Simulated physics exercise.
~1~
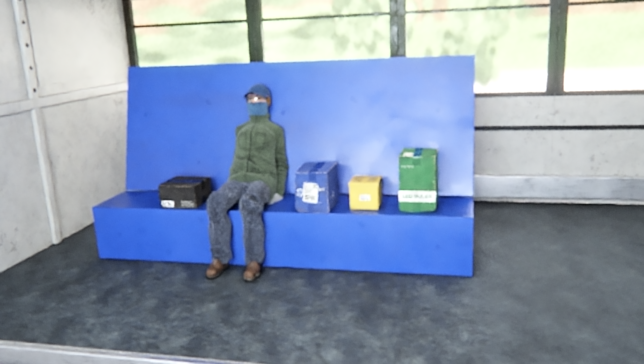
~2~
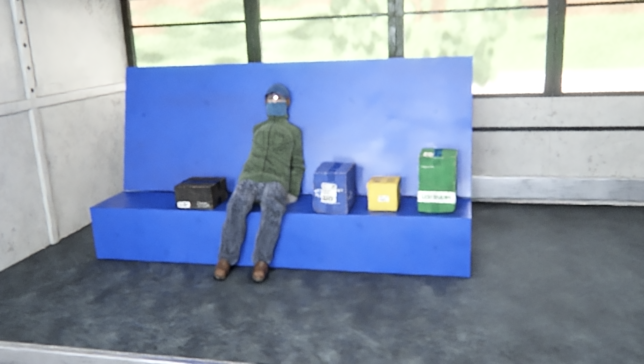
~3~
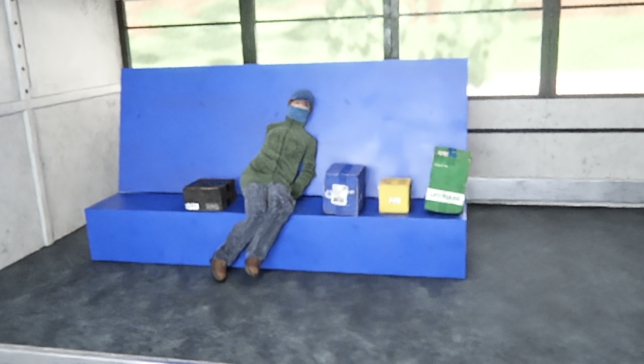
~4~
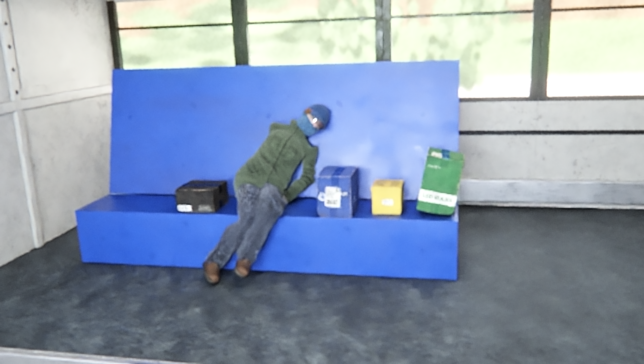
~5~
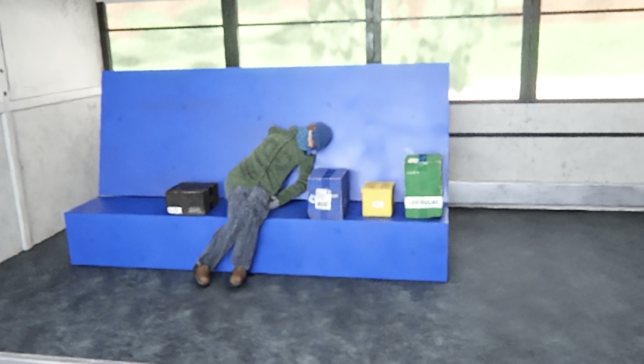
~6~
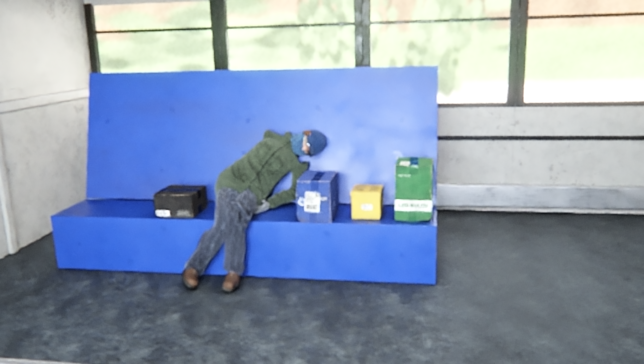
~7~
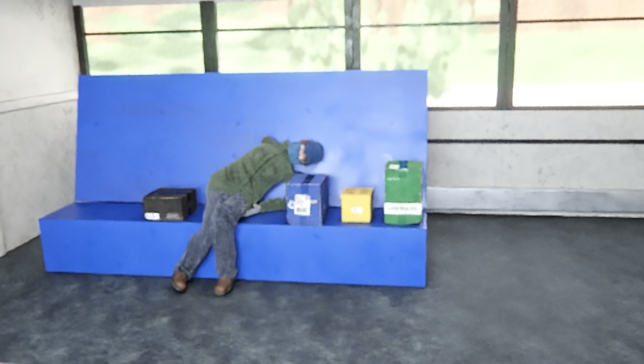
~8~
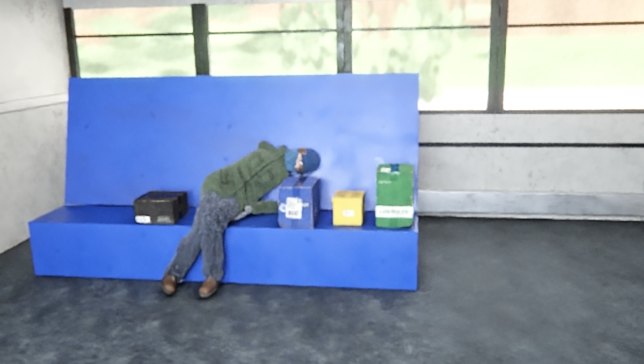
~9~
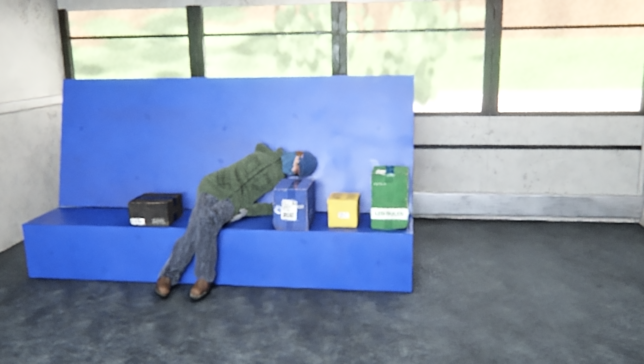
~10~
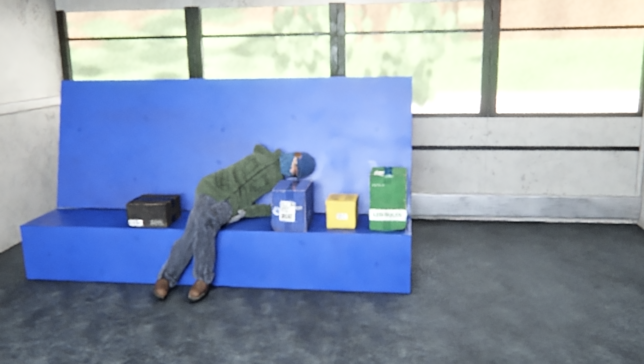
In this clip, a limp figure in a green jacket sits on a blue bench among four containers, which shift right as the figure topples right onto the blue one; the green container tilts, then settles upright, and everything stays on the bench.
